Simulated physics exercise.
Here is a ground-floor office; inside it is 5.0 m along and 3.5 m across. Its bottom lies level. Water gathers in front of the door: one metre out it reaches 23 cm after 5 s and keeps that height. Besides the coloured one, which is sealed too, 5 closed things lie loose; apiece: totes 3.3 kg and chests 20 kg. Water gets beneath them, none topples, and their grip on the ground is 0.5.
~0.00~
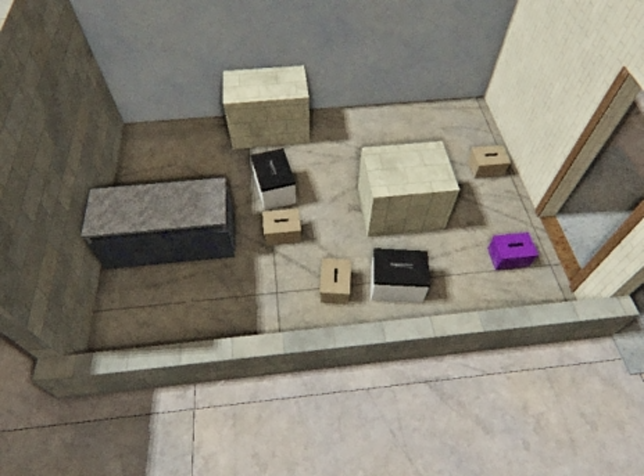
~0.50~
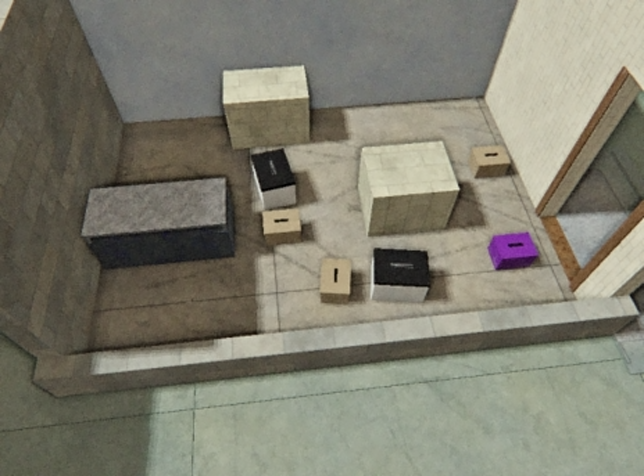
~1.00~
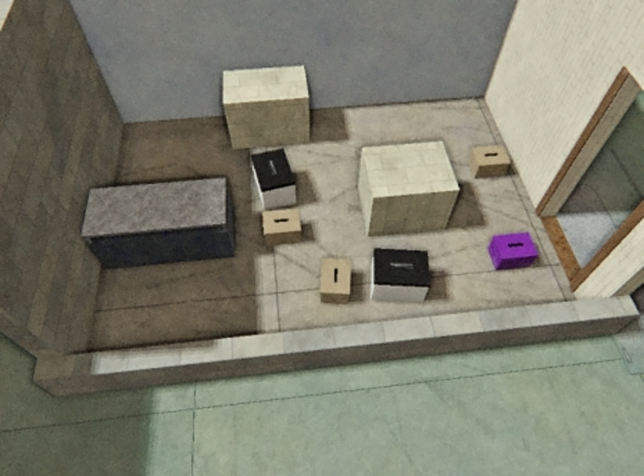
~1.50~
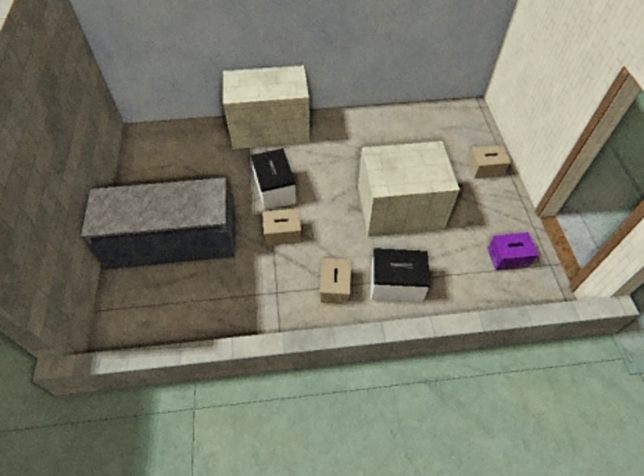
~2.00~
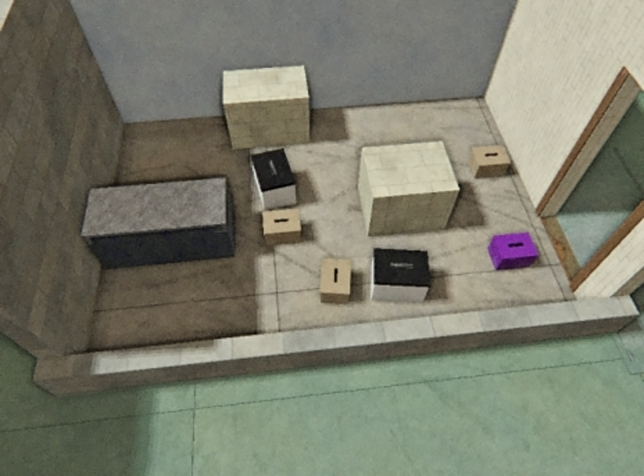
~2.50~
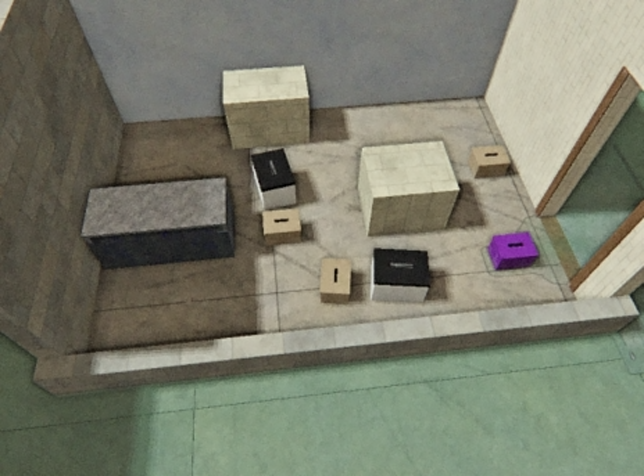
In the video, greenish water spreads over the ground outside a low-walled room and gradually reaches the doorway on the right, while the purple box, the other loose boxes and the large blocks inside all stay still.
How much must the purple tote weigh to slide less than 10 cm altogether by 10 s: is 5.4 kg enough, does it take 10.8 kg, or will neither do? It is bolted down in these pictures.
For it, neither weight holds it.
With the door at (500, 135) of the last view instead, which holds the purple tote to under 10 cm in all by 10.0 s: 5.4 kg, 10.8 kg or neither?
Then the lower weight is enough.
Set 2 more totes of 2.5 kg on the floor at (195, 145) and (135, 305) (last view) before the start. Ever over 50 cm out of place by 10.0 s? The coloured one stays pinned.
In turn: Short of it, under.
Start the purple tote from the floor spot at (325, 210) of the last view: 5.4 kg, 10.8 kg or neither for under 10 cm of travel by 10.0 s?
It takes the larger.
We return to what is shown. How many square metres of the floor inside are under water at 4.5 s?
Some 4.0 m2.
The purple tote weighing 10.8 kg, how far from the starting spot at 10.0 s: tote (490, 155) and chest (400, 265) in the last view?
In that order: 50 cm, 200 cm.
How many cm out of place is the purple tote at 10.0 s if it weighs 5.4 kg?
About 300 cm.
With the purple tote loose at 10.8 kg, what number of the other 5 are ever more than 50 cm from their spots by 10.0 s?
2 of them.
After 3.5 s the purple tote would be 31 cm from its start with 5.4 kg and 1 cm from its start with 10.8 kg; 4 cm of water round it then.
After 4.5 s the purple tote would be 81 cm from its start with 5.4 kg and 23 cm from its start with 10.8 kg; 4 cm of water round it then.
After 7.0 s the purple tote would be 190 cm from its start with 5.4 kg and 109 cm from its start with 10.8 kg; 9 cm of water round it then.
After 10.0 s the purple tote would be 304 cm from its start with 5.4 kg and 226 cm from its start with 10.8 kg; 6 cm of water round it then.
